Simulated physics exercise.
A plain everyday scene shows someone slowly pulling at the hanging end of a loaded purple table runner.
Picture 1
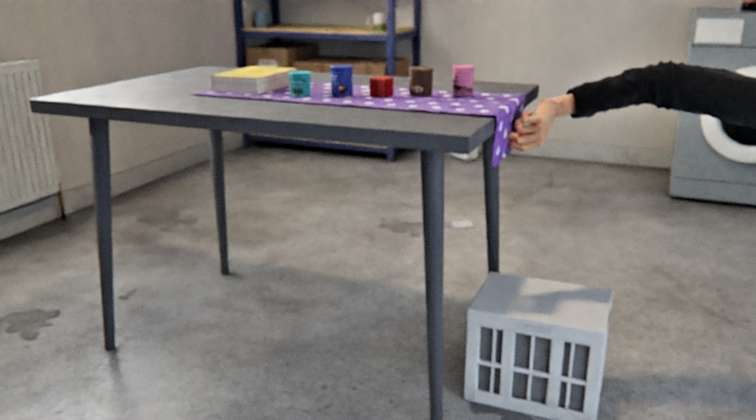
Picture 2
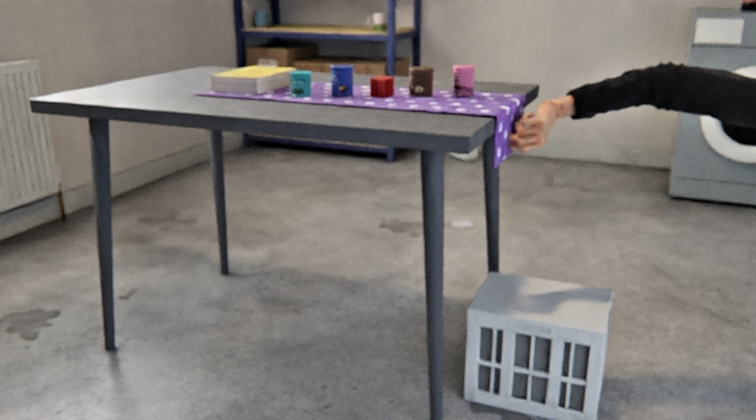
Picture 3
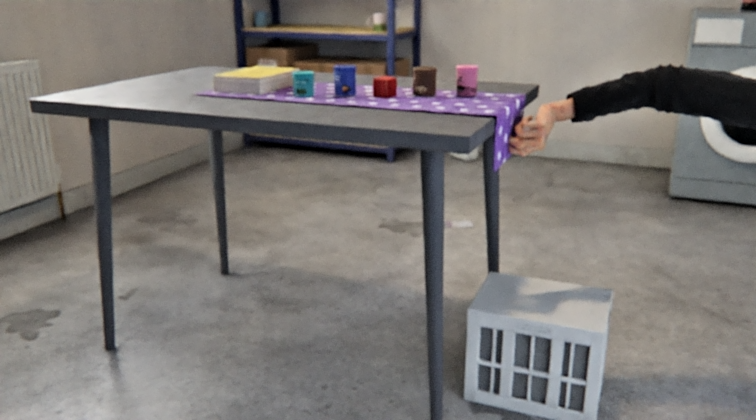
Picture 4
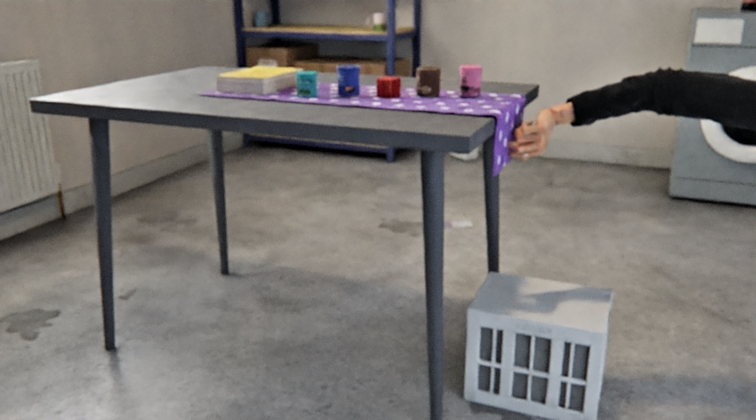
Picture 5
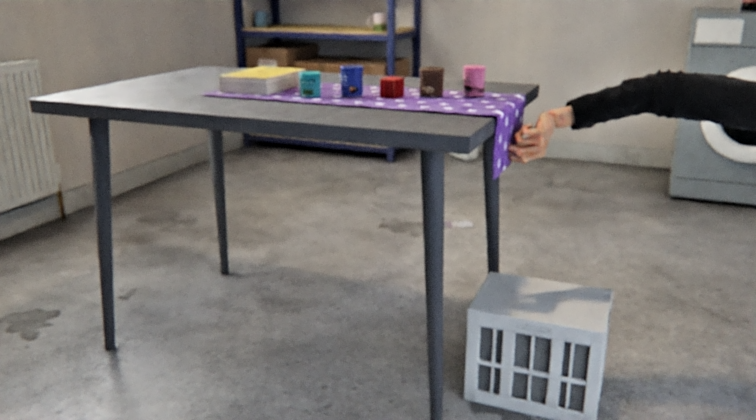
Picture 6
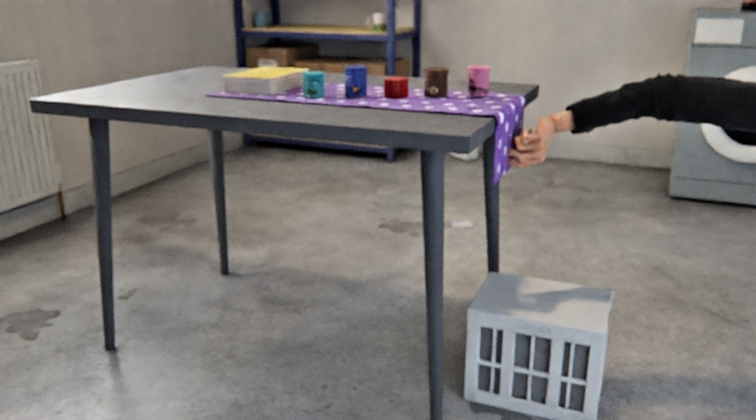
A purple table runner slid slowly to the right as a hand pulled its hanging end, carrying the book, turquoise pot, blue can, red cube, brown can and pink can slightly along the table.
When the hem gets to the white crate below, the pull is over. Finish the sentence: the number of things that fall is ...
The number of things that fall is three.
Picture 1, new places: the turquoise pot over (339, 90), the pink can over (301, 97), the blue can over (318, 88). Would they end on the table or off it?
Result - turquoise pot still up, pink can still up, blue can still up.
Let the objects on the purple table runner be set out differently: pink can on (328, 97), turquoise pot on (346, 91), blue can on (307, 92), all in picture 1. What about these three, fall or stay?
The pink can stays put, the turquoise pot stays put, the blue can stays put.
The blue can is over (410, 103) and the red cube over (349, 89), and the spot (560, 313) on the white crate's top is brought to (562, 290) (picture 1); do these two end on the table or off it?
Blue can: Lost; red cube: Safe.
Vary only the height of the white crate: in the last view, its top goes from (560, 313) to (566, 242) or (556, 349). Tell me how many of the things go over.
1 and 4.
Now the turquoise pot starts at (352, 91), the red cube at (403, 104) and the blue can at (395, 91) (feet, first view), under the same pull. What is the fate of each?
In the end the turquoise pot is still on top, the red cube is no longer on top, and the blue can is no longer on top.
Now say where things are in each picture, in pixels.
In the first frame, hem (492, 168); pink can (464, 66); brown can (421, 68); red cube (382, 77); blue can (341, 66); turquoise pot (300, 72); top of the crate (560, 313).
In the second frame, hem (494, 169); pink can (464, 66).
In the third frame, hem (494, 173); brown can (425, 68).
In the fourth frame, hem (493, 177); red cube (389, 78); top of the crate (560, 313).
In the fifth frame, hem (493, 181); blue can (352, 67).
In the sixth frame, hem (493, 185); pink can (479, 67); brown can (436, 69); red cube (396, 78); blue can (356, 67); turquoise pot (313, 73).
A little later, hem near (507, 229); pink can gone.
Next, hem on the crate; pink can, brown can and red cube gone.
When it is over, hem on the crate; pink can, brown can and red cube gone. It carries off three.
